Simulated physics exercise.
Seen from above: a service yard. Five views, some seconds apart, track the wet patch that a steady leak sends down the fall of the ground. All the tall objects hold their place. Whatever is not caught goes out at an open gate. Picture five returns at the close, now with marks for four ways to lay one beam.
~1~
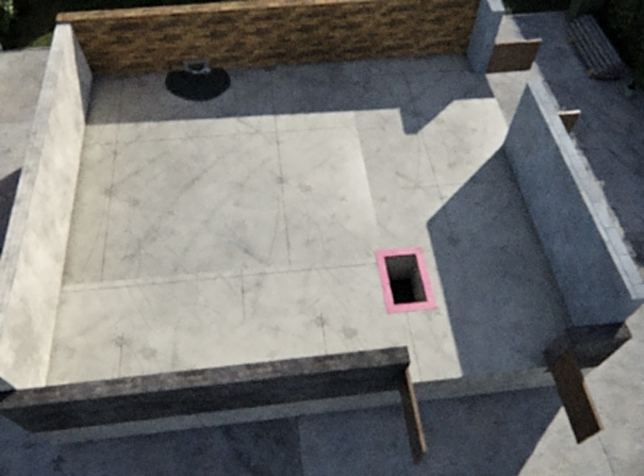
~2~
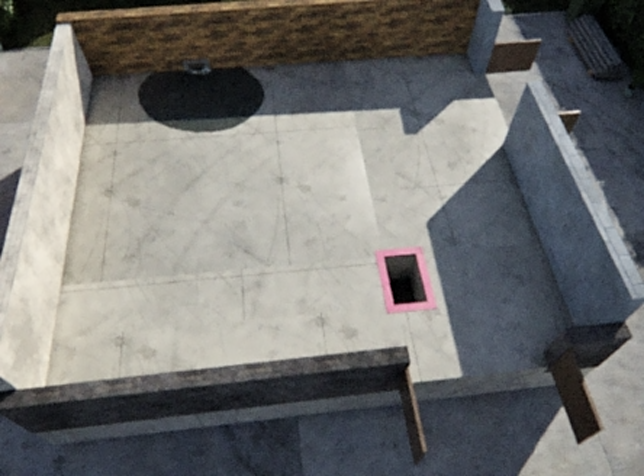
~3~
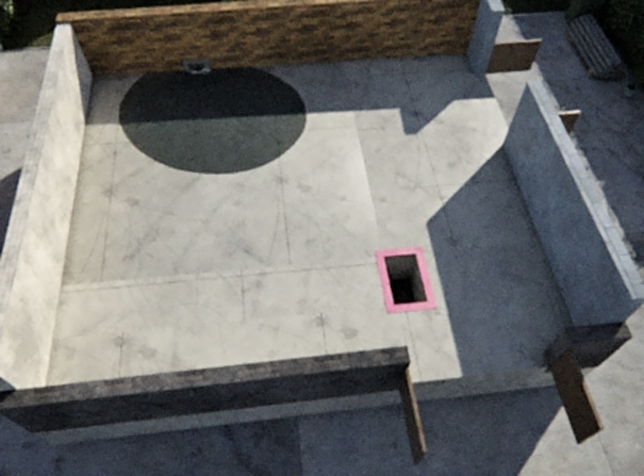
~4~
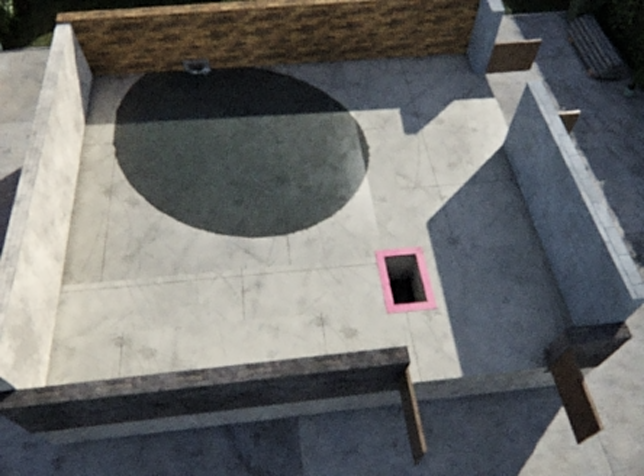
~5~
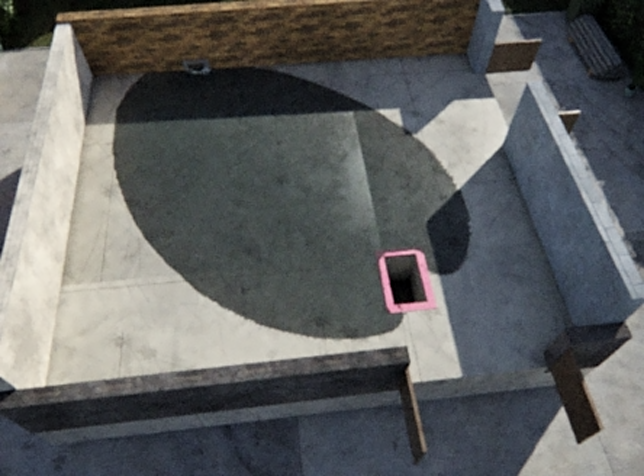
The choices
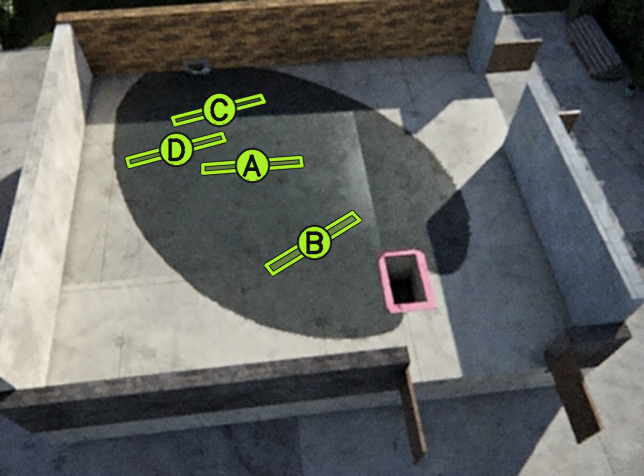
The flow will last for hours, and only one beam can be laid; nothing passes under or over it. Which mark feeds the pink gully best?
The answer is spot D.
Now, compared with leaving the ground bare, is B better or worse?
Spot B is worse.
In lime, A from (202, 168) to (301, 161); B from (269, 269) to (356, 216); C from (173, 121) to (262, 98); D from (128, 162) to (223, 137).
With A, about 10 % of the stream goes into the pink gully, about 90 % out by the gates.
With B, about 4 % of the stream goes into the pink gully, about 95 % out by the gates.
With C, about 8 % of the stream goes into the pink gully, about 92 % out by the gates.
With D, about 20 % of the stream goes into the pink gully, about 80 % out by the gates.
